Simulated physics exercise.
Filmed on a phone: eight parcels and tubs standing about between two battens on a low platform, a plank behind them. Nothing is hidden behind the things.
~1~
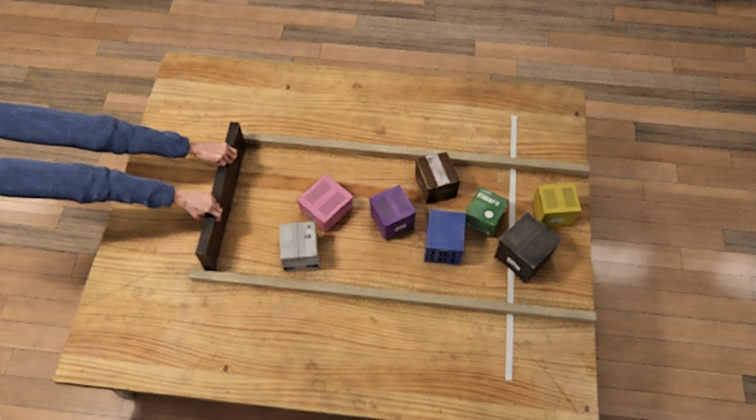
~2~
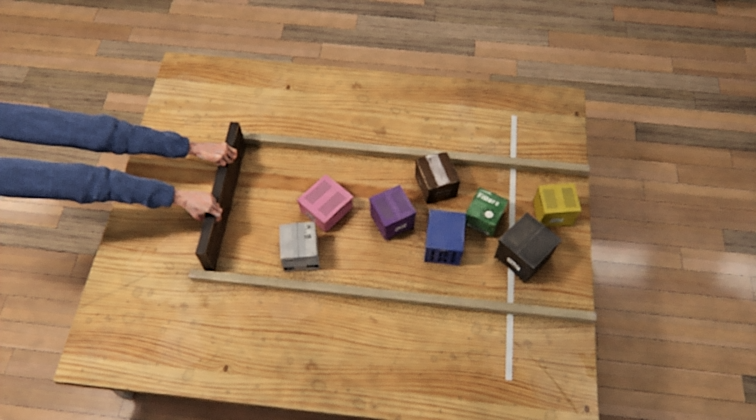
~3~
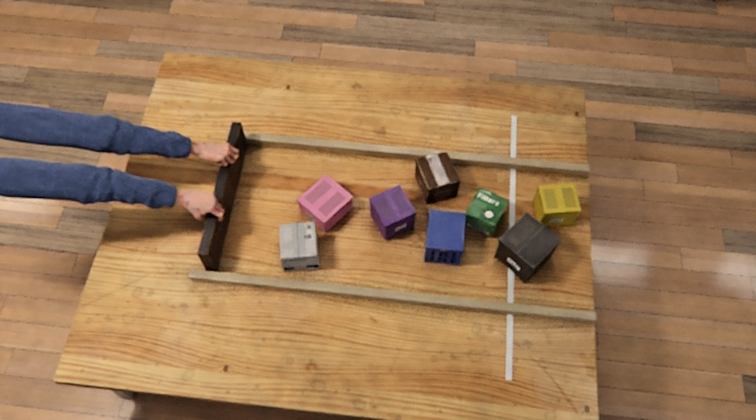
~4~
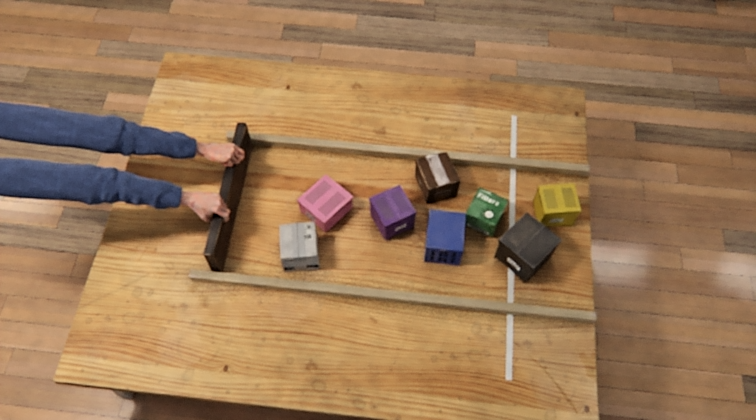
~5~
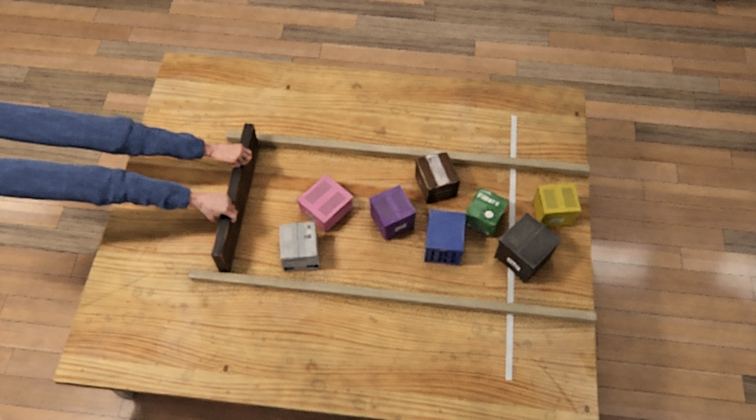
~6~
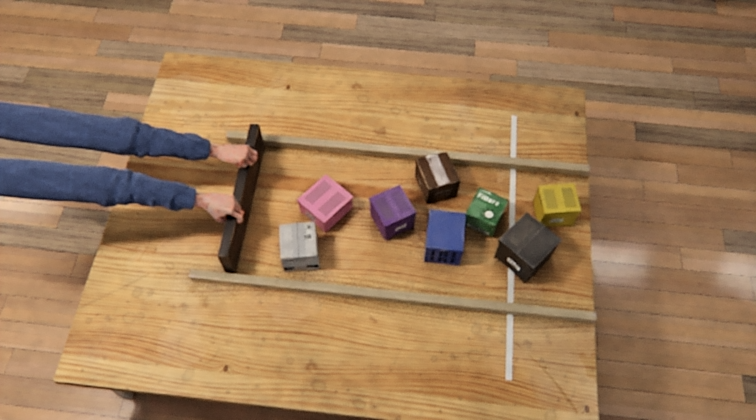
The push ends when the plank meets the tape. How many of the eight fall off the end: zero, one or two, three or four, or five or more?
In the end the number that fall off is one or two.
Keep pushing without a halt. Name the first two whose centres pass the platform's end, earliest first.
The order is the black tote, then the yellow tote.
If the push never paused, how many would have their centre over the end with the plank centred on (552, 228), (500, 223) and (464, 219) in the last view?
It would be 5, 1 and 0.
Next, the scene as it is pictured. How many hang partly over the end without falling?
Overhanging: 3.
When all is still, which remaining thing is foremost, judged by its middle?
That is the yellow tote.
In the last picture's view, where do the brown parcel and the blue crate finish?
First (533, 178), then (578, 282).
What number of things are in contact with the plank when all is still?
3 of them.
Soon after, none off yet; yellow tote at rest near (556, 206); black tote at rest near (526, 248); green box at rest near (486, 212).
At rest, the number that fall off is one or two; fallen, black tote.
